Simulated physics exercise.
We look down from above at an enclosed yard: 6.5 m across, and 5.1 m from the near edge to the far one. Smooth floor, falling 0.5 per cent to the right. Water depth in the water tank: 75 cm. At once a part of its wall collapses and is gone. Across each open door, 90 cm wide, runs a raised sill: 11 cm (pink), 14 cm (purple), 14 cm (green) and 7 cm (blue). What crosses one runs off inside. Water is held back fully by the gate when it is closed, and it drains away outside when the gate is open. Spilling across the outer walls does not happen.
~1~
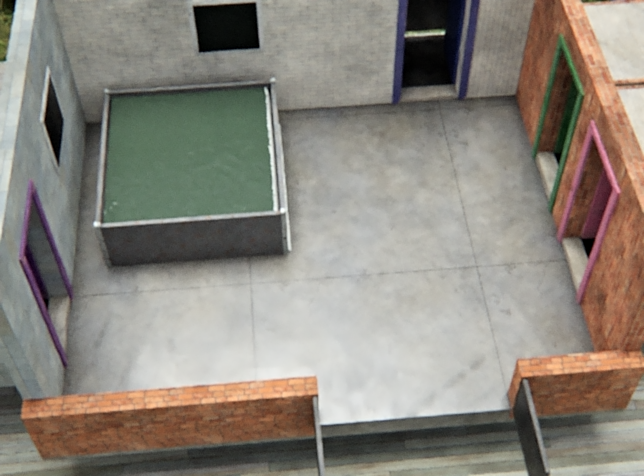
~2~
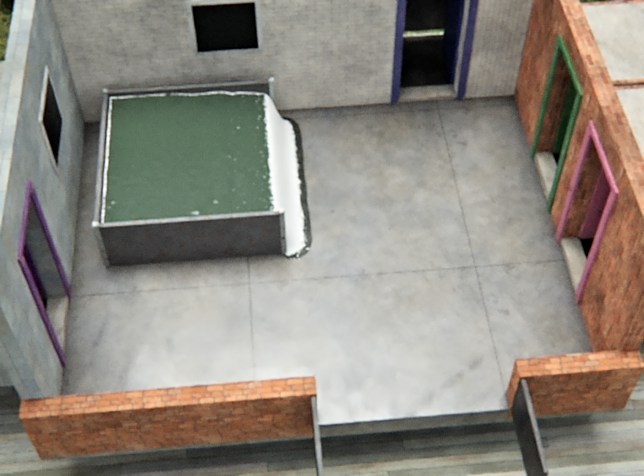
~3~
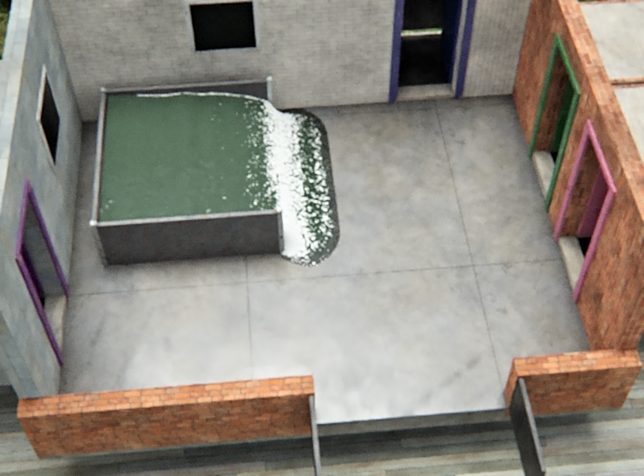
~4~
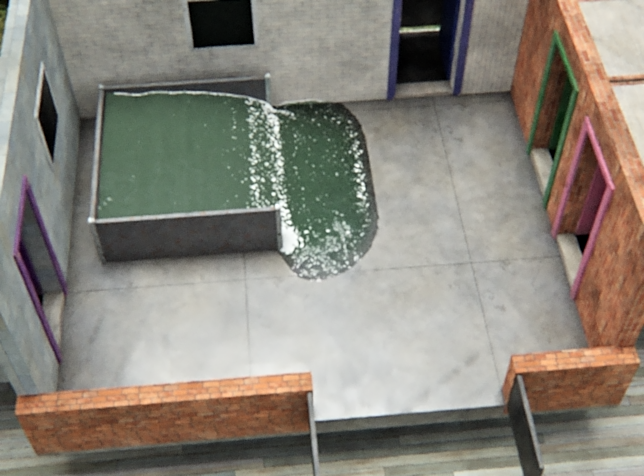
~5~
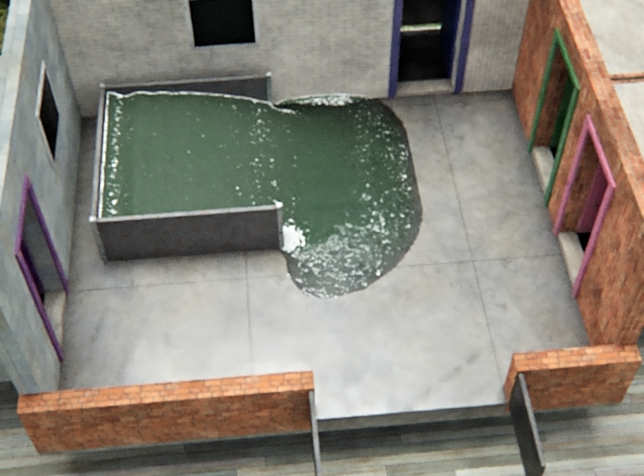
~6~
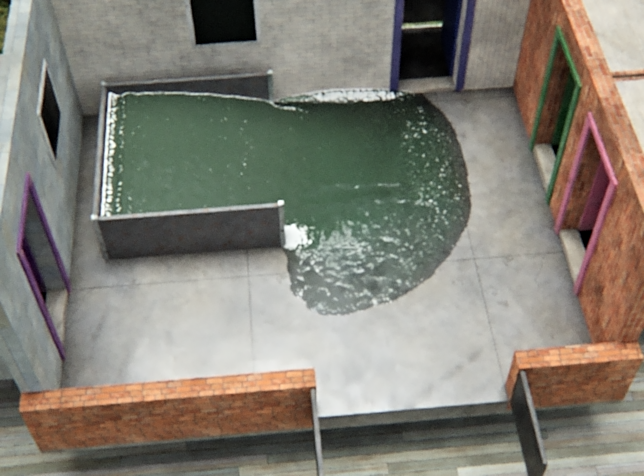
In the video, a walled yard is seen from above with a tank of green water in its far left corner; the tank's right side gives way, and foaming water pours out, spreading rightward and toward the viewer across the grey floor.
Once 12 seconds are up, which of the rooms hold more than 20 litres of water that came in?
Pink door - more than 20 litres. Purple door - 20 litres or less. Green door - more than 20 litres. Blue door - more than 20 litres.
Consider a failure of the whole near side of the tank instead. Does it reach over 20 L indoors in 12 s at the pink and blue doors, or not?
Result against the limit at pink: Limit broken; result at blue: Limit broken.
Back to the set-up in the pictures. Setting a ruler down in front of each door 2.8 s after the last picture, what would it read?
Depths in centimetres - pink: 22, purple: 0, green: 31, blue: 23.
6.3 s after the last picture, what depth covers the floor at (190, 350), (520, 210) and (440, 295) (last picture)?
Depth readings in turn - 4, 13, 12 cm.
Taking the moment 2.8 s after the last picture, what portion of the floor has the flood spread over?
Around 60 per cent.
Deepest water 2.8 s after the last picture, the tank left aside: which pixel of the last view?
In the last picture, around (598, 375).
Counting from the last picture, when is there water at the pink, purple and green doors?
The front reaches pink at 0.5 s, purple at 5.0 s, green at 0.3 s.
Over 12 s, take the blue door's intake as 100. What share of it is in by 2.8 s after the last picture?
About 40 per cent.
Then, 0.7 s after the last picture water covers 55 % of the floor and is deepest (48 cm) near (518, 113); pink door 17 cm at the sill, 1 L in, purple door not reached, green door 29 cm at the sill, 50 L in, blue door 13 cm at the sill, 1 L in.
Then, 1.5 s after the last picture water covers 60 % of the floor and is deepest (52 cm) near (501, 98); pink door 28 cm at the sill, 44 L in, purple door not reached, green door 43 cm at the sill, 200 L in, blue door 15 cm at the sill, 19 L in.
Then, 2.8 s after the last picture water covers 60 % of the floor and is deepest (41 cm) near (598, 375); pink door 22 cm at the sill, 143 L in, purple door not reached, green door 31 cm at the sill, 398 L in, blue door 23 cm at the sill, 107 L in.
Then, 6.3 s after the last picture water covers 95 % of the floor and is deepest (16 cm) near (594, 362); pink door 16 cm at the sill, 205 L in, purple door 9 cm at the sill, 0 L in, green door 11 cm at the sill, 463 L in, blue door 11 cm at the sill, 266 L in.
Then, 11.3 s after the last picture water covers 100 % of the floor and is deepest (14 cm) near (90, 208); pink door 7 cm at the sill, 215 L in, purple door 8 cm at the sill, 0 L in, green door 7 cm at the sill, 463 L in, blue door 7 cm at the sill, 282 L in.
